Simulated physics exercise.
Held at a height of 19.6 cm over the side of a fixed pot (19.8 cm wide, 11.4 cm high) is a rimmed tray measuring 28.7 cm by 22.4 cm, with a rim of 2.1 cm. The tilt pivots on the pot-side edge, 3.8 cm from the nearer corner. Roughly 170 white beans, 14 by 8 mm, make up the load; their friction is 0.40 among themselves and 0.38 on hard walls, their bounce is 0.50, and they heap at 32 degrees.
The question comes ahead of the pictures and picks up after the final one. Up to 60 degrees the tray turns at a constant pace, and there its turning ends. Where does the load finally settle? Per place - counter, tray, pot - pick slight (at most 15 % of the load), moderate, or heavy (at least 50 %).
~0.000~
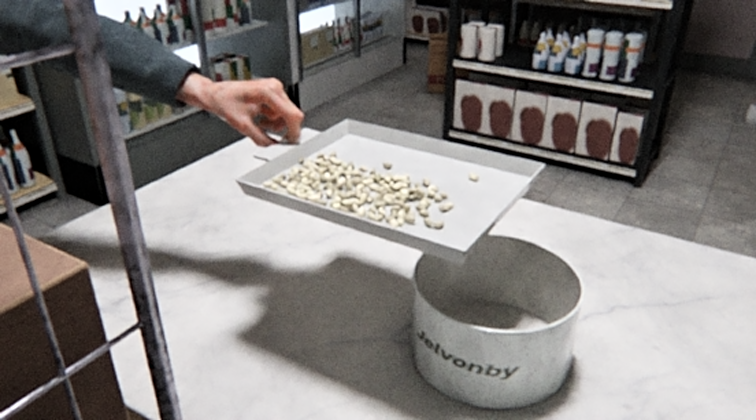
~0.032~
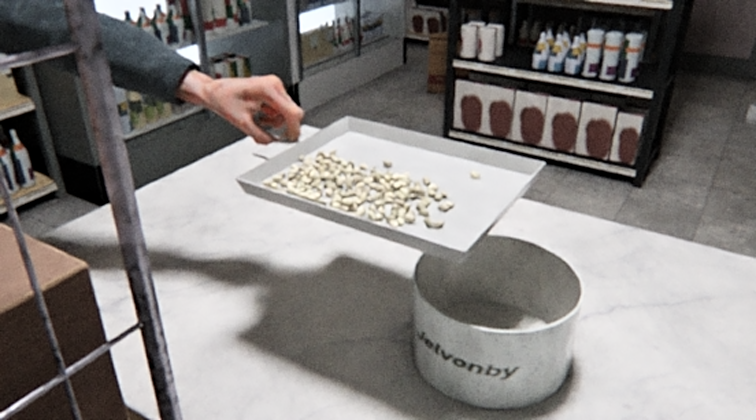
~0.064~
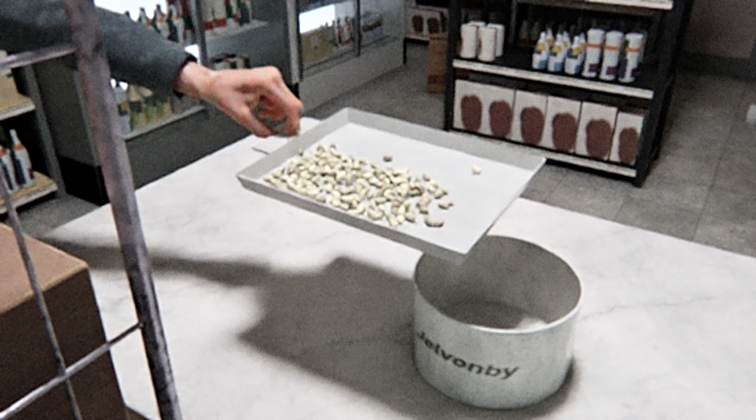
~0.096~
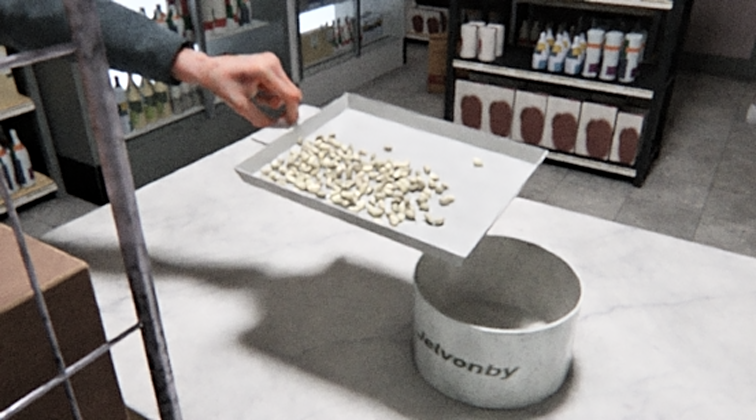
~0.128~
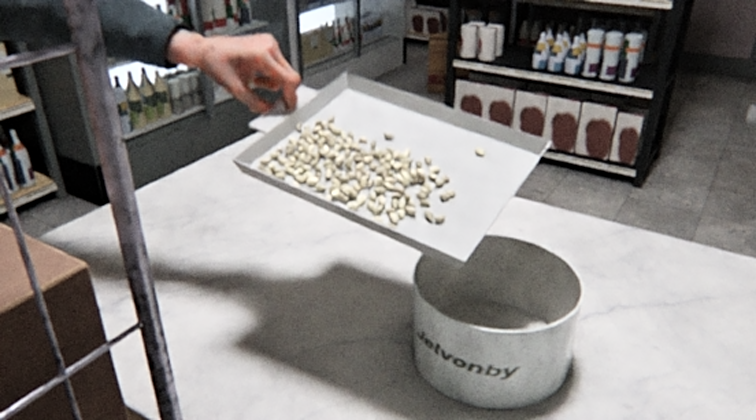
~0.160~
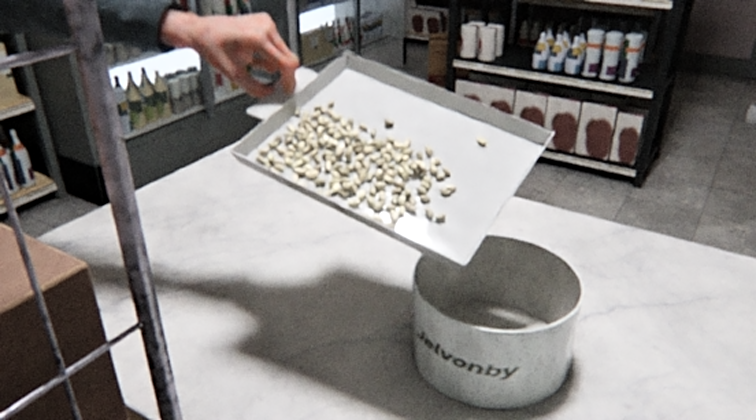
Counter - heavy; tray - moderate; pot - slight.
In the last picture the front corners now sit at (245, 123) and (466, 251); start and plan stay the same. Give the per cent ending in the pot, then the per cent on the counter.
Per cent by place - pot 15, counter 55.
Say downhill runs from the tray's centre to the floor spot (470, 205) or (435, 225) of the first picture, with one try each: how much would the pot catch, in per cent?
That would be close to 35 per cent, then close to 0 per cent.
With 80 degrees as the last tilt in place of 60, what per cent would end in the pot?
You'd end up with some 0 % in the pot.
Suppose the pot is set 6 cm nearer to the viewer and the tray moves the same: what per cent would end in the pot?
In that case about 35 percent would end up there.
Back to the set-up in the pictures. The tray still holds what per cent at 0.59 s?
It works out to near 65 per cent of the load.
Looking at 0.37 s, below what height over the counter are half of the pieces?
The halfway mark sits at about 28 cm.
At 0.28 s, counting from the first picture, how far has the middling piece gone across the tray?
Some 1 cm.
After 0.28 s, tilt 42 degrees; the tray holds 100 %, the pot 0 %.
After 0.37 s, tilt 56 degrees; the tray holds 100 %, the pot 0 %.
Then, at 0.59 s, tilt 60 degrees; the tray holds 65 %, the pot 0 %.
In the end, at 2.3 s, counter 75 %, tray 25 %, pot 0 %.
